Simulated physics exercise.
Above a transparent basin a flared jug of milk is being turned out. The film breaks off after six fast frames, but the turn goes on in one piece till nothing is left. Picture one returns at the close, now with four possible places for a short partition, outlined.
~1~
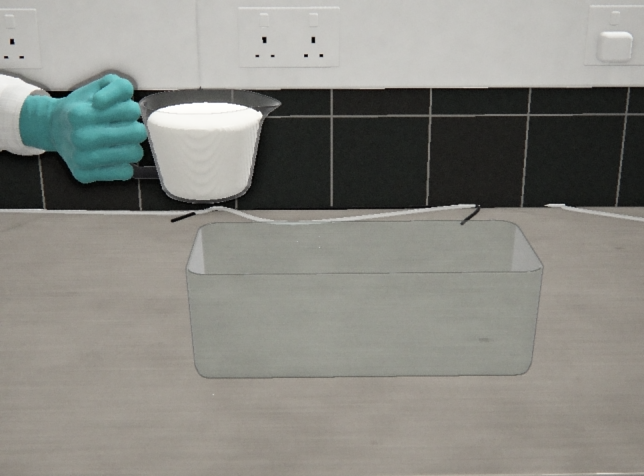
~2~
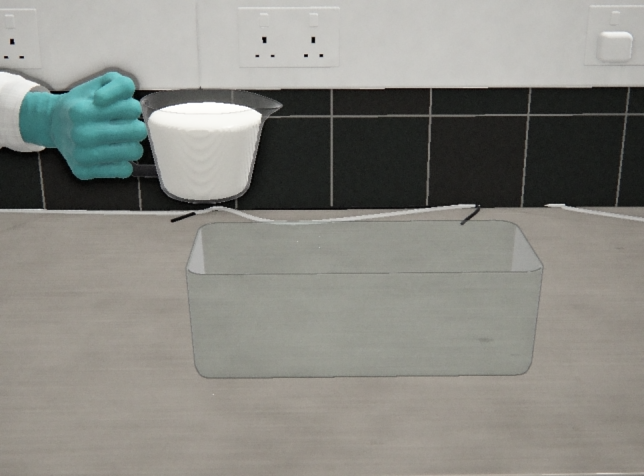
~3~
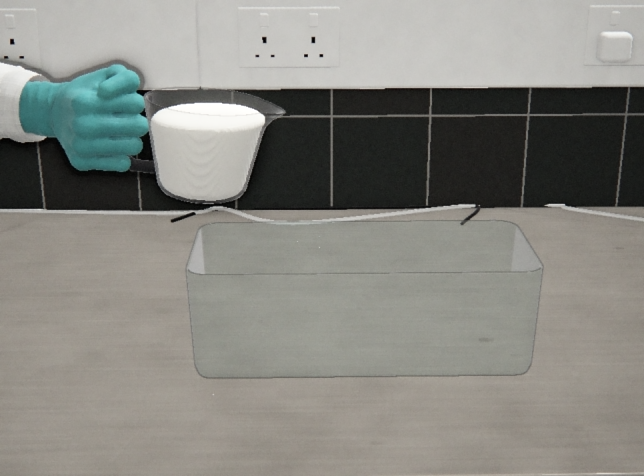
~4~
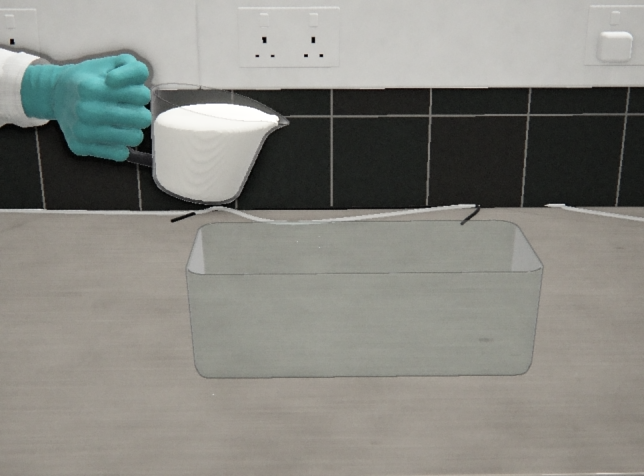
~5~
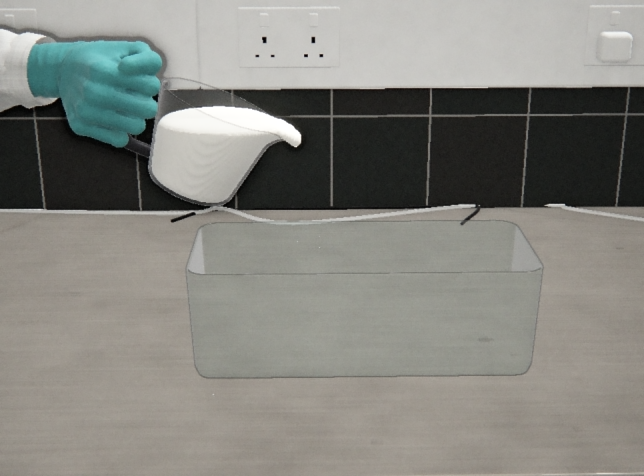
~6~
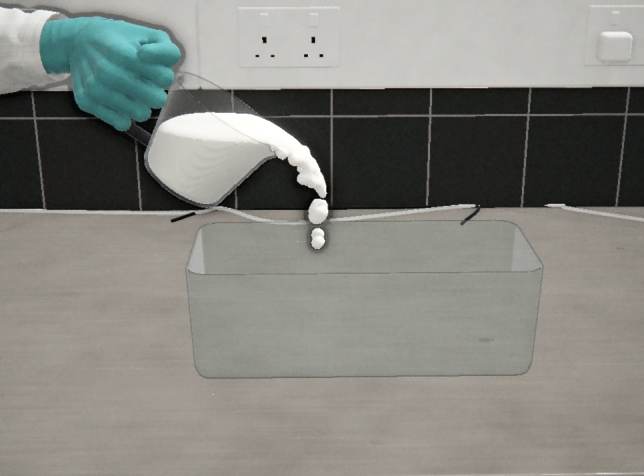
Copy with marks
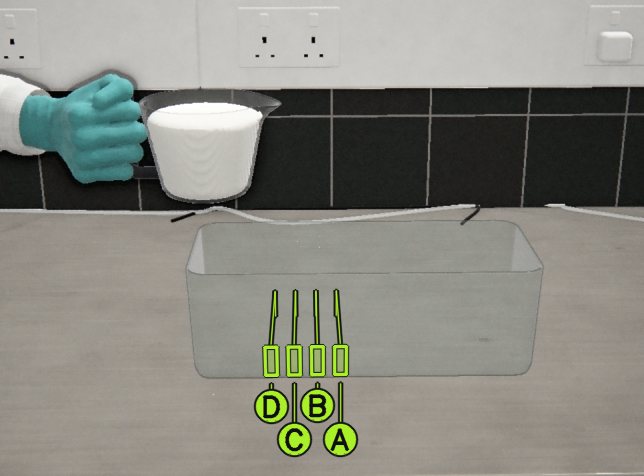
On a kitchen worktop, a teal-gloved hand tilting a flared jug rightward, milk passing over its lip above a transparent basin.
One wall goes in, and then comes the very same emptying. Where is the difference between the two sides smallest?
I would pick place A.
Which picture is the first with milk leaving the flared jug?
In picture 5.
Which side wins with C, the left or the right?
More ends on the right.
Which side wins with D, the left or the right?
More ends on the right.
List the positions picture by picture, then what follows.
Upright, lip at (279, 103); basin from (195, 374) to (531, 371); nothing has left yet.
Upright, lip at (280, 105); nothing has left yet.
Tipped about 6°, lip at (284, 112); nothing has left yet.
Tipped about 14°, lip at (288, 122); nothing has left yet.
Tipped about 23°, lip at (290, 136); milk is over the lip, down to (296, 141).
Tipped about 35°, lip at (291, 154); milk is over the lip, down to (318, 241).
On the marked copy, A at (340, 383); B at (317, 383); C at (294, 383); D at (271, 384).
With A, about 54 % ends left of the wall and 46 % right of it.
With B, about 28 % ends left of the wall and 71 % right of it.
With C, about 16 % ends left of the wall and 83 % right of it.
With D, about 8 % ends left of the wall and 92 % right of it.
